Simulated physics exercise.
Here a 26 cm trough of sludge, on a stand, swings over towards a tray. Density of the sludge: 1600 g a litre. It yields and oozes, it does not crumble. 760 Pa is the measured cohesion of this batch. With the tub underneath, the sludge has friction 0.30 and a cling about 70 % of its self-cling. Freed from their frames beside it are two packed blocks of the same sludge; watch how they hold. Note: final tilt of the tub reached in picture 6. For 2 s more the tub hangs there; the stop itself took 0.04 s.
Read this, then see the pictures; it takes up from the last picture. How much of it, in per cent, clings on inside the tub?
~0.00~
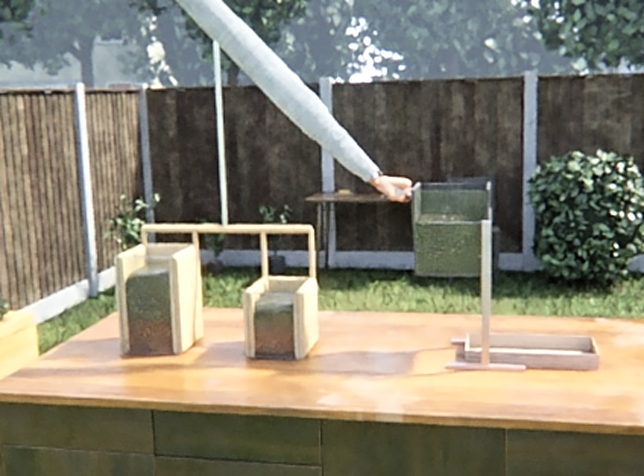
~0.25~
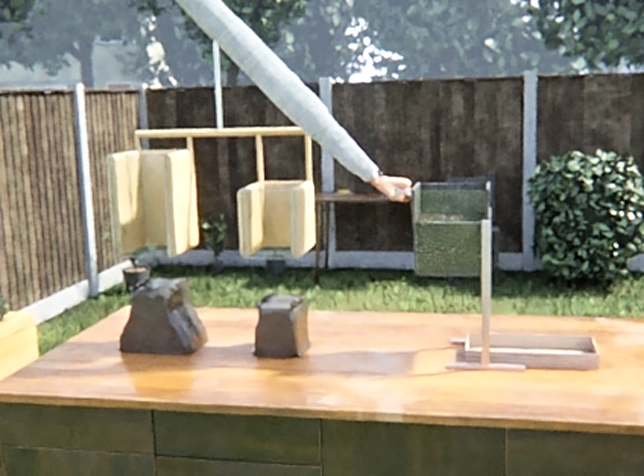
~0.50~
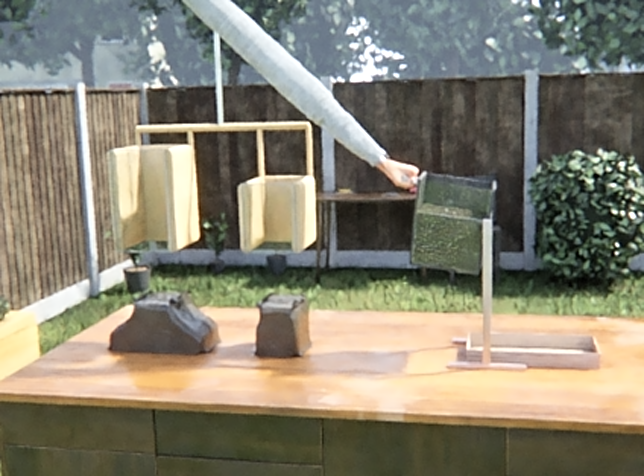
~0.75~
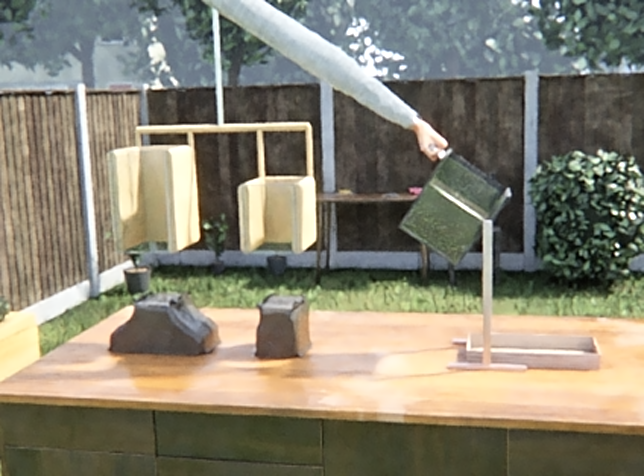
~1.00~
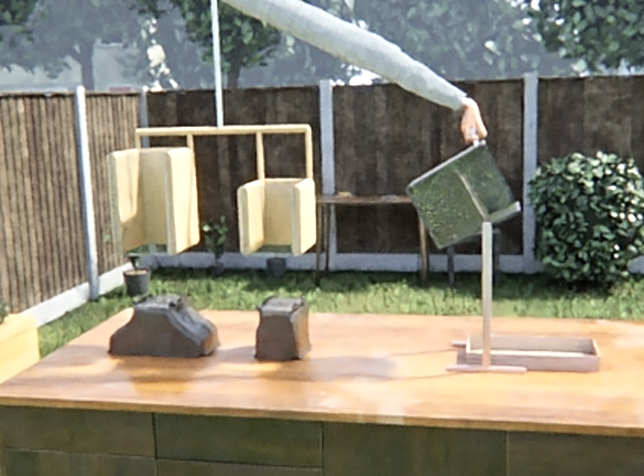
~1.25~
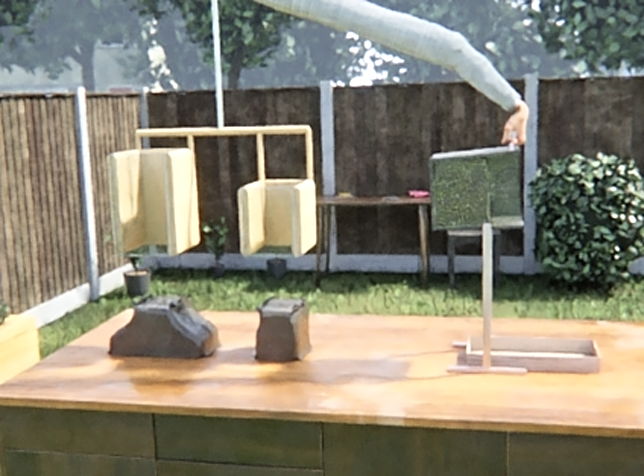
I would say close to 100 percent.
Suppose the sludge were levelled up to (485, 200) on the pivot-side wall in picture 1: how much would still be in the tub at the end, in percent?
Then about 100 %.
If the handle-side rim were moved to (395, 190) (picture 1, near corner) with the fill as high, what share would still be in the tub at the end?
Then near 75 % stays in the tub.
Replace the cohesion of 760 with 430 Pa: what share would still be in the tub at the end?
The share would be near 75 %.
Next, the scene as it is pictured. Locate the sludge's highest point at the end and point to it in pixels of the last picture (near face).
Roughly at pixel (455, 170).
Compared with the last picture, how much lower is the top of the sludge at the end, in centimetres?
The top ends up some 3 cm below its level in the last picture.
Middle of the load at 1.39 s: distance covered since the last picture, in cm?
About 2 cm.
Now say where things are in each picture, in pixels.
In the first picture, handle-side rim at (414, 191), tilt 0 degrees; highest point of the sludge at (473, 222); test blocks 29 cm, 18 cm high (left to right).
In the second picture, handle-side rim at (414, 191), tilt 0 degrees; highest point of the sludge at (473, 222); test blocks 23 cm, 18 cm high (left to right).
In the third picture, handle-side rim at (421, 180), tilt 9 degrees; highest point of the sludge at (423, 212); test blocks 18 cm, 17 cm high (left to right).
In the fourth picture, handle-side rim at (447, 156), tilt 35 degrees; highest point of the sludge at (433, 186); test blocks 18 cm, 17 cm high (left to right).
In the fifth picture, handle-side rim at (483, 147), tilt 62 degrees; highest point of the sludge at (452, 166); test blocks 18 cm, 17 cm high (left to right).
In the sixth picture, handle-side rim at (519, 153), tilt 87 degrees; highest point of the sludge at (479, 159); test blocks 18 cm, 17 cm high (left to right).
By 1.39 s, the tub is at 87 degrees and holds 100 %.
By 1.56 s, the tub is at 87 degrees and holds 100 %.
By 1.73 s, the tub is at 87 degrees and holds 100 %.
By 1.90 s, the tub is at 87 degrees and holds 100 %.
By 3.25 s, at the end, the tub is at 87 degrees and holds 100 %.
